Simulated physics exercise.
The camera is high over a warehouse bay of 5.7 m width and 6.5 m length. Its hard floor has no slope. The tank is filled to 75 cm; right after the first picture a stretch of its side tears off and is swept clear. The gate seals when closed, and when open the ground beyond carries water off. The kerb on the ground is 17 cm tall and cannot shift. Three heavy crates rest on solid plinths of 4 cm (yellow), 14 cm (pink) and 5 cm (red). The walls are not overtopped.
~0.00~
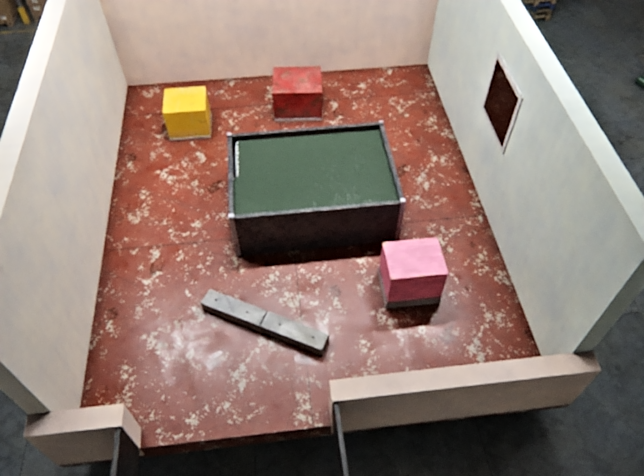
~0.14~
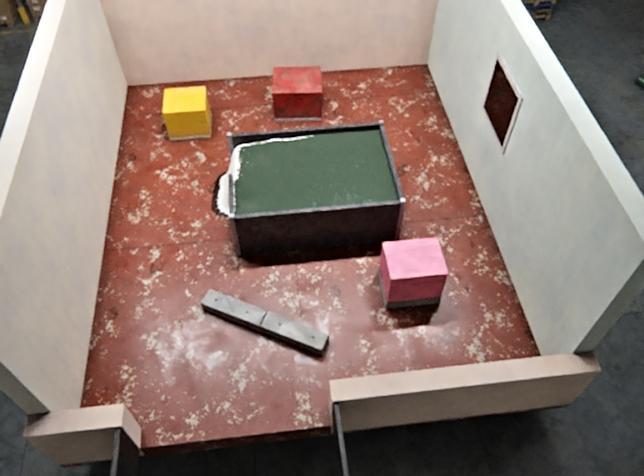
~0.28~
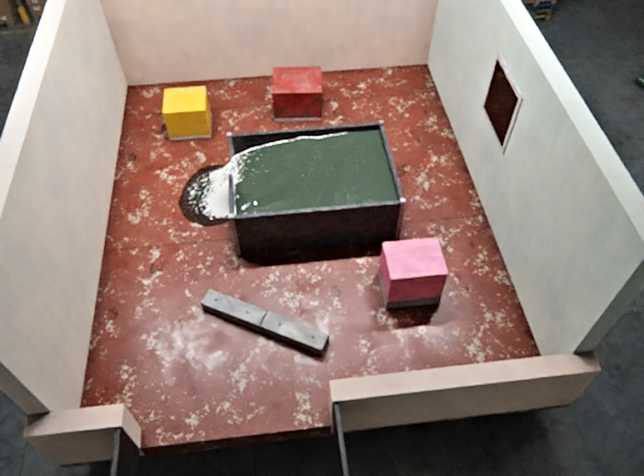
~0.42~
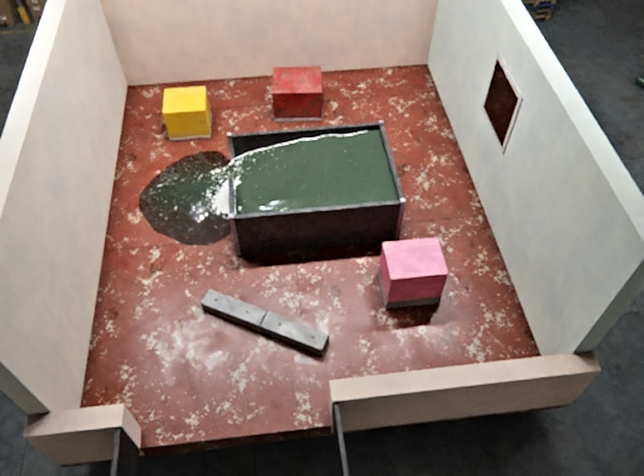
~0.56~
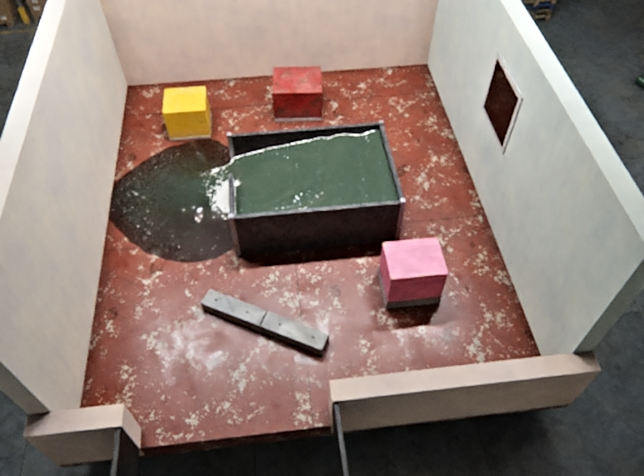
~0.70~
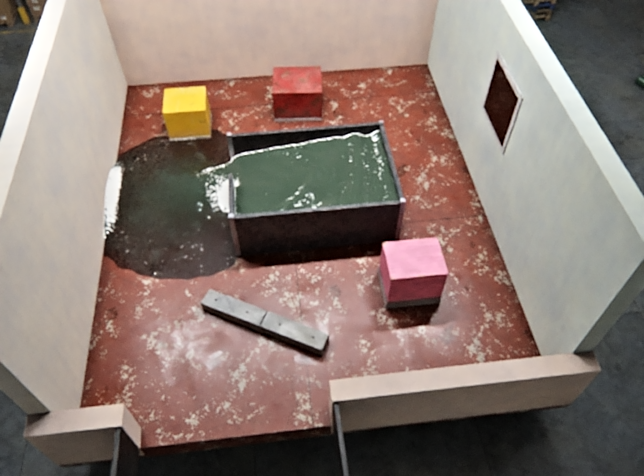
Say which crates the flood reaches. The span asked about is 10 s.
The yellow crate is soaked; the pink crate stays dry; the red crate is wetted.
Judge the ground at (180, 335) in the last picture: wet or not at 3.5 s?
It is flooded.
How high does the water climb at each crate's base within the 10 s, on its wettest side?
Peaks in cm: Yellow 18, pink 8, red 18.
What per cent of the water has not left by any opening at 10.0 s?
About 82 per cent.
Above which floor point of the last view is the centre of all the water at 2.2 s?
At about (239, 199).
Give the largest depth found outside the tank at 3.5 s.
Roughly 29 cm.
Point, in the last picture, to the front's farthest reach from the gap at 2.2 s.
At about (77, 434).
After 1.4 s water covers 20 % of the floor and is deepest (38 cm) near (228, 193); yellow plinth reached, pink plinth not reached, red plinth not reached.
After 2.2 s water covers 30 % of the floor and is deepest (34 cm) near (123, 202); yellow plinth reached, pink plinth not reached, red plinth not reached.
After 3.5 s water covers 50 % of the floor and is deepest (29 cm) near (127, 93); yellow plinth reached, pink plinth not reached, red plinth reached.
After 6.0 s water covers 70 % of the floor and is deepest (19 cm) near (126, 100); yellow plinth reached, pink plinth reached, red plinth reached.
After 10.0 s water covers 95 % of the floor and is deepest (12 cm) near (266, 102); highest at the yellow plinth 18 cm, highest at the pink plinth 8 cm, highest at the red plinth 18 cm.
